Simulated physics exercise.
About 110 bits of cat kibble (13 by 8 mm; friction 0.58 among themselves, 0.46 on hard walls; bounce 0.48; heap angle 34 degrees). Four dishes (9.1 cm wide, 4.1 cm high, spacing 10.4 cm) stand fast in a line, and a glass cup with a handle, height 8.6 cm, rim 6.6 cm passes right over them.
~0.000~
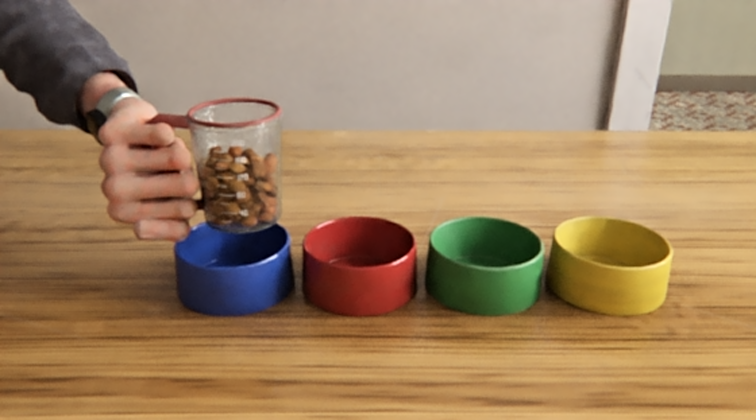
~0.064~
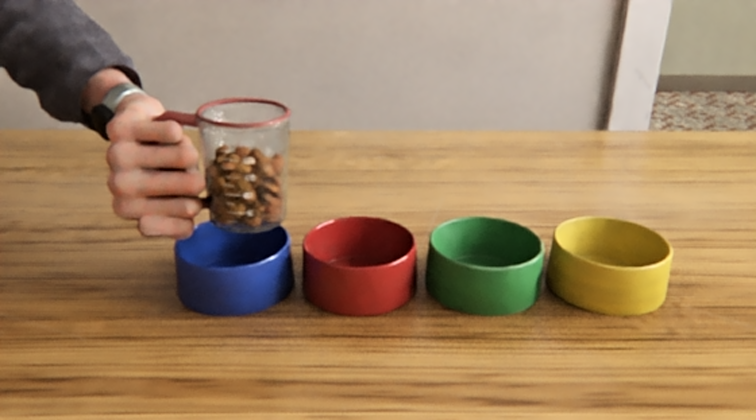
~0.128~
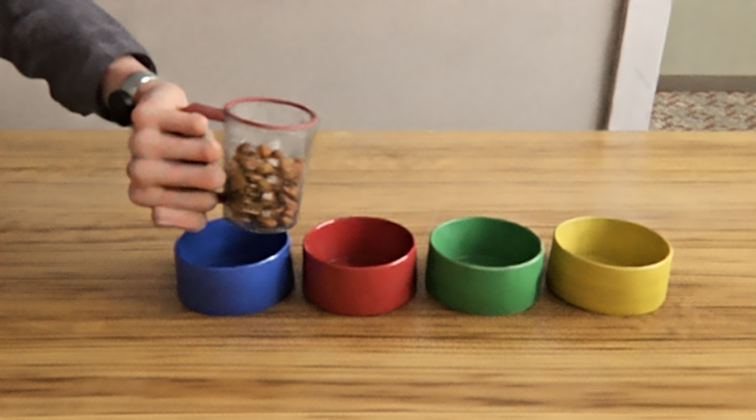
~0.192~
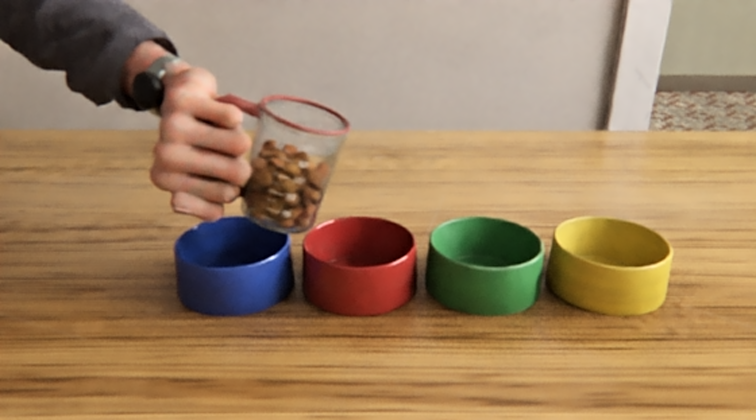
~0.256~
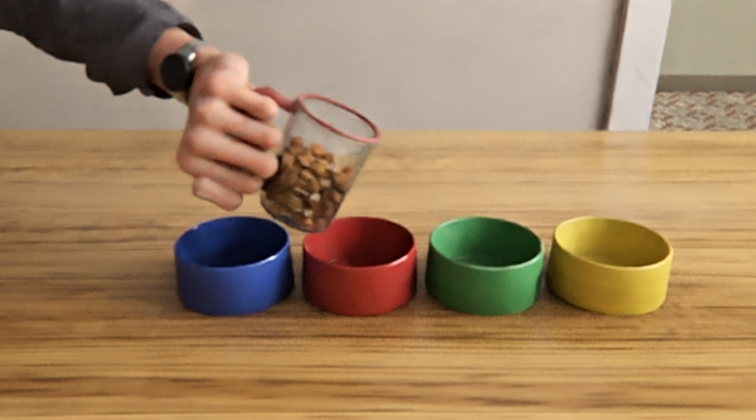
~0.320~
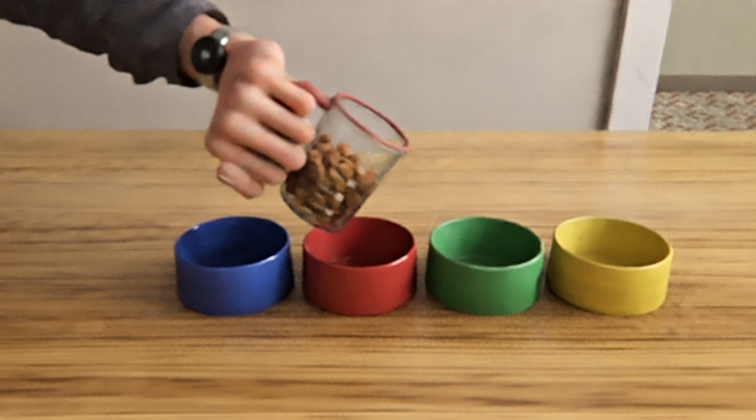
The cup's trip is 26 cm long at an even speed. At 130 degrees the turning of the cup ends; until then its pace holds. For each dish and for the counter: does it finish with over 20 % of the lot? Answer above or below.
Red: Below, blue: Below, green: Below, yellow: Above, counter: Below.
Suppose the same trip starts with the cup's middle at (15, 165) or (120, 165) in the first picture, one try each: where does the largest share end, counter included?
The winner: Red; green.
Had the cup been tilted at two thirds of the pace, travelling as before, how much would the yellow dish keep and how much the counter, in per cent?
Then: Yellow 100, counter 0.
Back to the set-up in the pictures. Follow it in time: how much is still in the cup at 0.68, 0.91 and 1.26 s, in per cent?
In turn: 100, 95, 0.
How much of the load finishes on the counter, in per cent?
About 0 per cent.
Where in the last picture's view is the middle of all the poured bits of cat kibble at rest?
Near (614, 265).
After 0.68 s, tilt 81 degrees; cup holds 100 %.
Then, at 0.91 s, tilt 111 degrees; cup holds 95 %, yellow 5 %.
After 1.26 s, tilt 130 degrees; cup holds 0 %, yellow 100 %.
At rest (1.6 s), red 0 %, blue 0 %, green 0 %, yellow 100 %, counter 0 %.
